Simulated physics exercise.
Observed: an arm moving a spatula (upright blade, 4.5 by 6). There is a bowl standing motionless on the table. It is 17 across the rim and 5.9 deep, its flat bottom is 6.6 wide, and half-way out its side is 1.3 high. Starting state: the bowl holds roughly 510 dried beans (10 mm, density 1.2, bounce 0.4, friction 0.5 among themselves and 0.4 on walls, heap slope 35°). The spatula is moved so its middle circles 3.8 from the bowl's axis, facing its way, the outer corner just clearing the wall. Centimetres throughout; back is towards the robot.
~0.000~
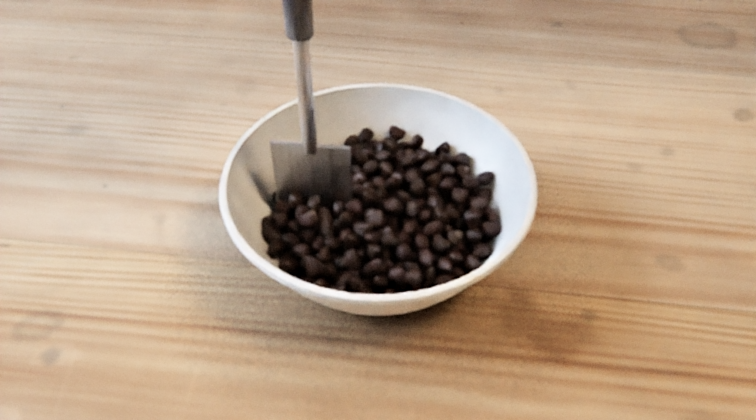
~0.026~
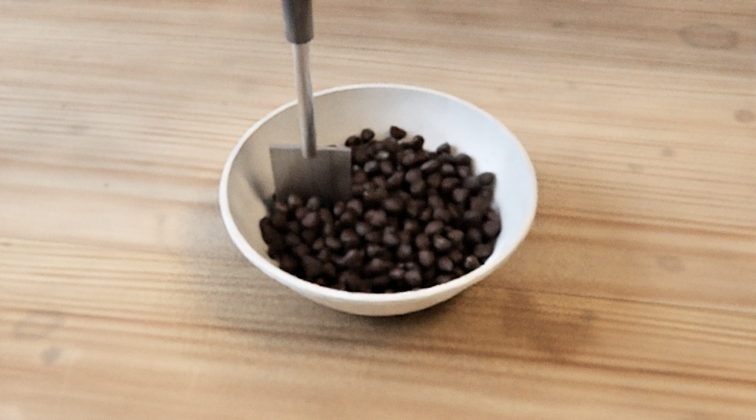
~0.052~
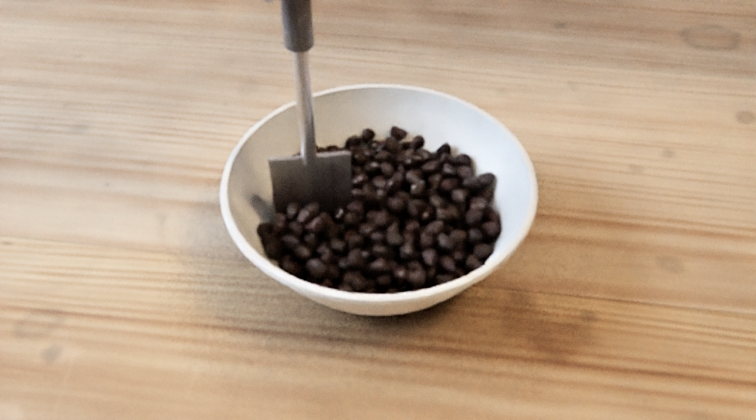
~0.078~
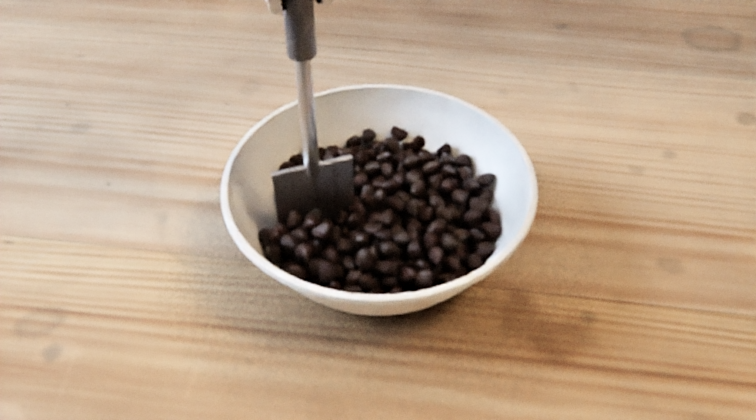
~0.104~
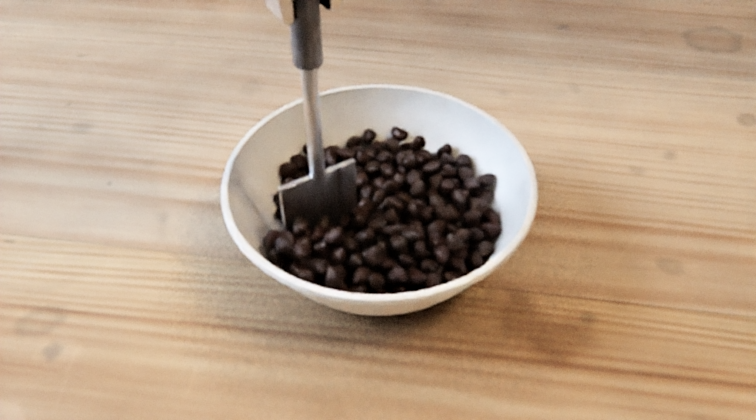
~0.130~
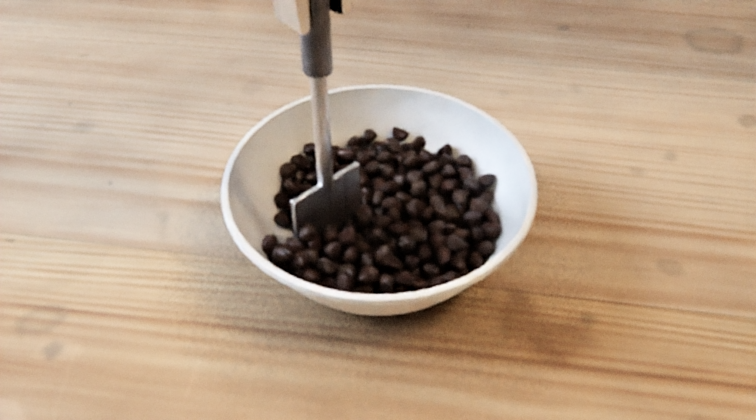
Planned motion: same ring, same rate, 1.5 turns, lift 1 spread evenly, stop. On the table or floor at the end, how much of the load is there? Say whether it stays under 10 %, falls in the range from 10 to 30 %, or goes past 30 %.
The share falls from 10 to 30 %.
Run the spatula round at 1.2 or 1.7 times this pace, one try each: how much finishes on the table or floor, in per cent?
It would be about 25 and 40 percent respectively.
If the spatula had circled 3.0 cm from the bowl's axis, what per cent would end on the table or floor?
Roughly 10 percent, I'd expect.
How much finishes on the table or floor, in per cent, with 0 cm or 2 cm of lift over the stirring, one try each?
It comes to about 25 per cent and about 15 per cent.
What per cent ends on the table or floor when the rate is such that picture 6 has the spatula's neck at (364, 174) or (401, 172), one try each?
Close to 40 and 50 in a hundred.
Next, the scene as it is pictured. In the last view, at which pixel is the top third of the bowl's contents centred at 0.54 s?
At about (384, 125).
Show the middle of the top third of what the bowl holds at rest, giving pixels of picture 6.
Centre, approx.: (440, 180).
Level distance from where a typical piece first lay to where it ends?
Roughly 8 cm, measured level.
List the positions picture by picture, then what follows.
The first picture shows the spatula neck at (308, 123), 0° round; upper third of the load around (386, 207), from x 270 to 495, top at y 135; 511 in the bowl.
The second picture shows the spatula neck at (308, 126), 4° round; upper third of the load around (385, 208), from x 265 to 495, top at y 135.
The third picture shows the spatula neck at (307, 134), 15° round; upper third of the load around (382, 214), from x 265 to 495, top at y 135.
The fourth picture shows the spatula neck at (310, 143), 27° round; upper third of the load around (385, 223), from x 265 to 495, top at y 135.
The fifth picture shows the spatula neck at (316, 152), 39° round; upper third of the load around (386, 233), from x 270 to 495, top at y 135.
The sixth picture shows the spatula neck at (324, 160), 51° round; upper third of the load around (387, 236), from x 270 to 495, top at y 135; 511 in the bowl.
After 0.54 s, 243° round, highest piece 8 above the table; 473 in the bowl, 27 on the table or floor, 11 in flight or on the tool.
After 0.95 s, 75° round, highest piece 8 above the table; 428 in the bowl, 75 on the table or floor, 8 in flight or on the tool.
After 1.35 s, 180° round, highest piece 6 above the table; 406 in the bowl, 104 on the table or floor, 1 in flight or on the tool.
After 2.05 s, 180° round, highest piece 6 above the table; 406 in the bowl, 105 on the table or floor.
In the end, 406 in the bowl, 105 on the table or floor. That is 21 % on the table or floor.
